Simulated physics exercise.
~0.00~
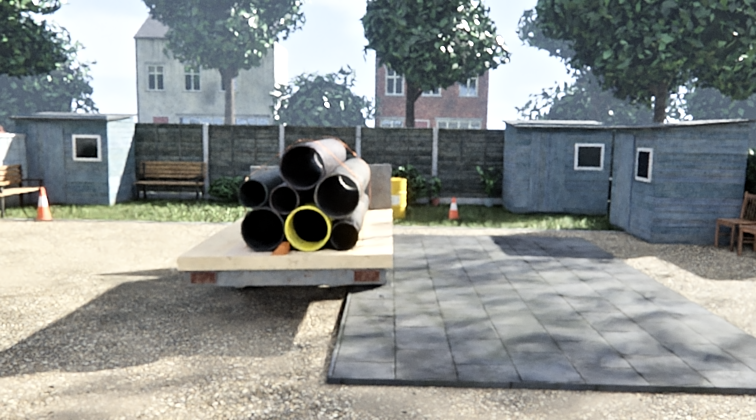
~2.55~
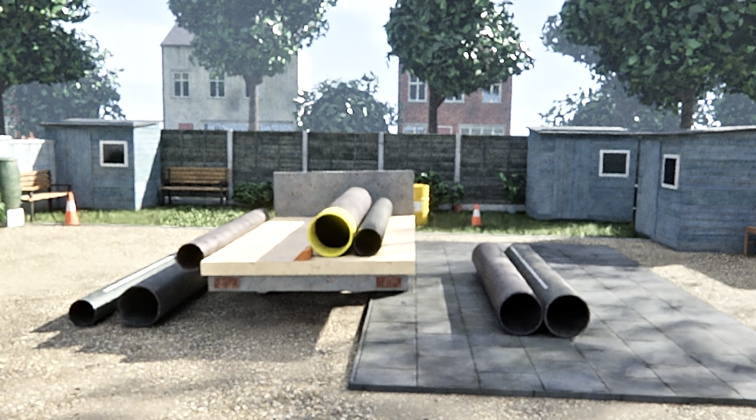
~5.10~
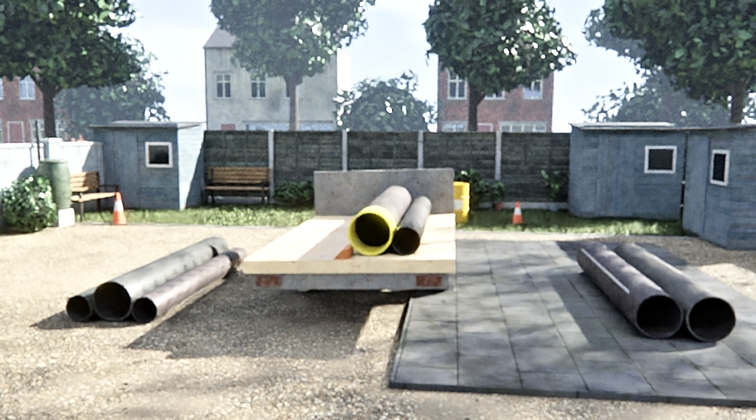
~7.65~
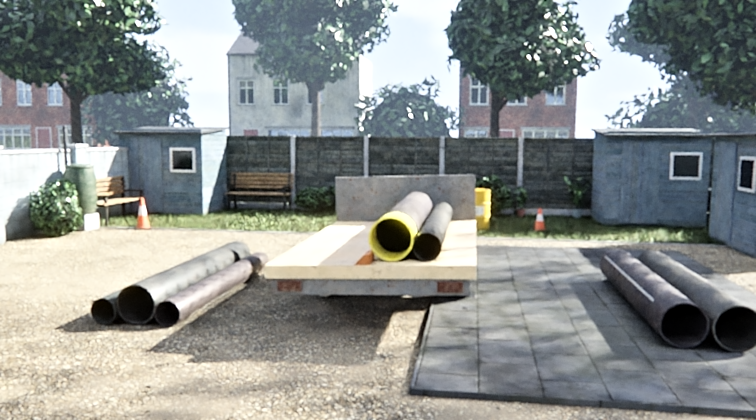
The clip shows a stack of dark pipes, one with a yellow end, collapsing on a flat trailer, with two rolling onto paving at right and three dropping onto gravel at left, while the yellow-ended pipe stays on the deck beside one dark pipe.
